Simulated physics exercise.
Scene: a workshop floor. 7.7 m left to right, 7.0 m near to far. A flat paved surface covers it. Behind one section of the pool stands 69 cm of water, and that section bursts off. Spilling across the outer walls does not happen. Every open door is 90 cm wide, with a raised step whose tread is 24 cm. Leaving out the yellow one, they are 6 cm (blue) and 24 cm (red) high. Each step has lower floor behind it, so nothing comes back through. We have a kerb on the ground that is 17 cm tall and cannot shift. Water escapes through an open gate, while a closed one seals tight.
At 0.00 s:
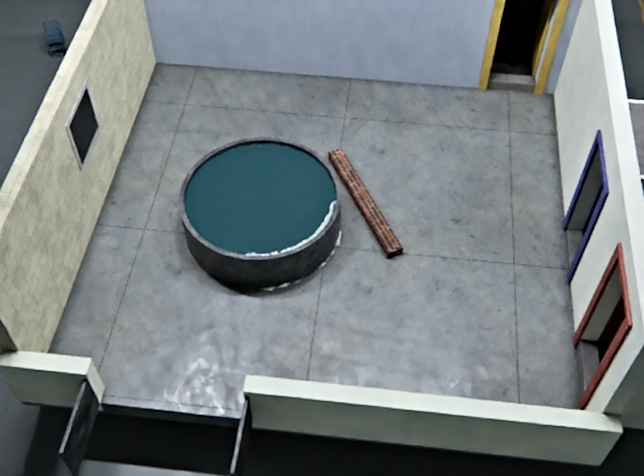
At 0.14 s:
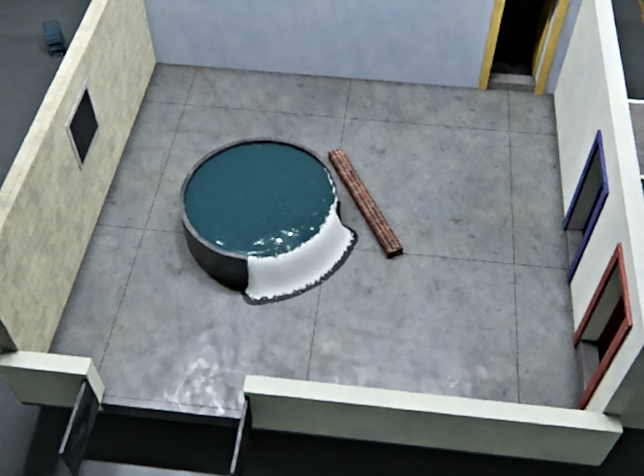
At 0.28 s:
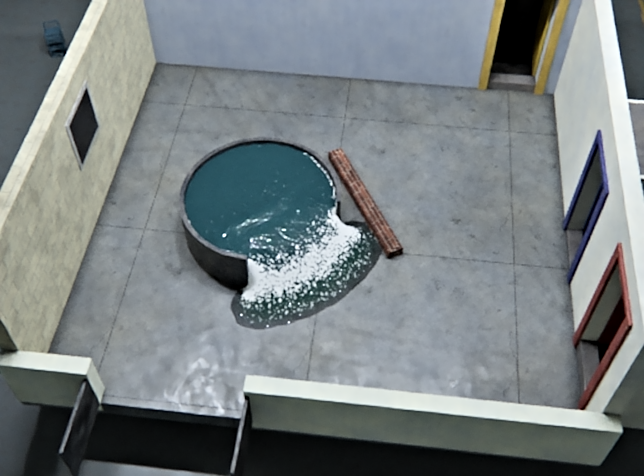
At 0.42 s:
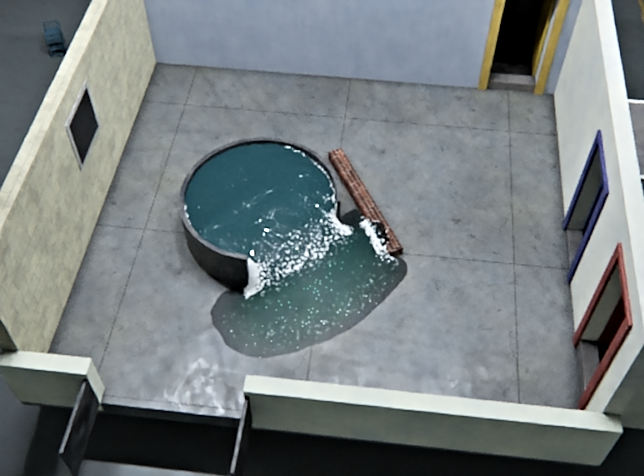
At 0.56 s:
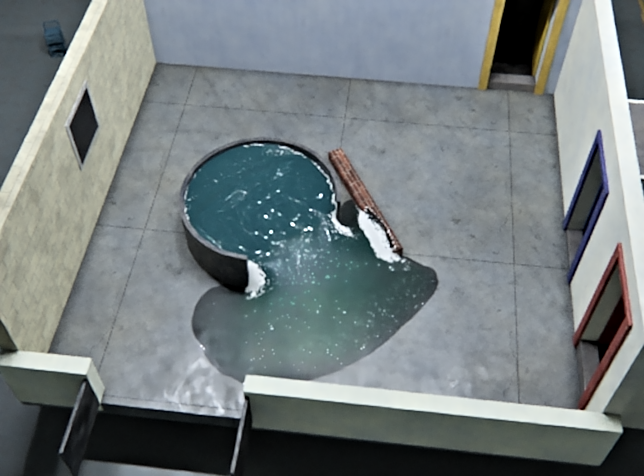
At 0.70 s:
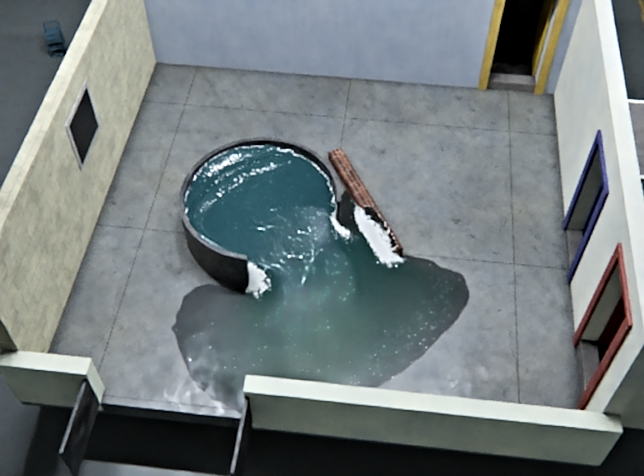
Teal water bursts through the lower right side of a round, dark-walled pool on a grey paved floor, seen from a fixed, high viewpoint. Pale walls enclose the room, with a yellow-edged doorway at the back, blue and red ones on the right, and a reddish brick strip beside the pool. White foam pours out first, then a darkening sheet fans toward the front and right, passing the strip's near end, while ripples cross the pool.
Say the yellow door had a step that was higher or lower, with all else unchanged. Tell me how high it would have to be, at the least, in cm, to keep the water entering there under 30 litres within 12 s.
It would have to be about 13 cm.
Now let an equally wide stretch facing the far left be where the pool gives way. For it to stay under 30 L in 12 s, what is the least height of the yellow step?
Some 9.5 cm.
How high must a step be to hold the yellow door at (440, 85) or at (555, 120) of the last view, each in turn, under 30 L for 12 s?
About 9.0 cm, then about 9.5 cm.
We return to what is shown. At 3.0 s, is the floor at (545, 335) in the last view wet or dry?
I'd say that place has got wet.
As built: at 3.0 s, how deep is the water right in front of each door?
Yellow door: 0 cm; blue door: 8 cm; red door: 35 cm.
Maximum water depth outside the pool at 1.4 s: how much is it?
Roughly 28 cm.
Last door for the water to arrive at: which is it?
The yellow door.
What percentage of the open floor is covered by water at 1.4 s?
Some 30 in a hundred.
After 1.4 s water covers 30 % of the floor, deepest (28 cm) near (307, 281); it has not reached the yellow door.
After 3.0 s water covers 35 % of the floor, deepest (44 cm) near (575, 438); it has not reached the yellow door.
After 12.0 s water covers 95 % of the floor, deepest (11 cm) near (96, 224); 9 cm at the yellow door, 1 litre in over its 19 cm step.
At the yellow door as built, the water arrived by 4.9 s and peaked near 21 cm at 5.6 s.
With a step of 11 cm, 61 litres would have come in within the 12 s; with 15 cm, 15 litres. So under 30 litres takes about 13 cm.
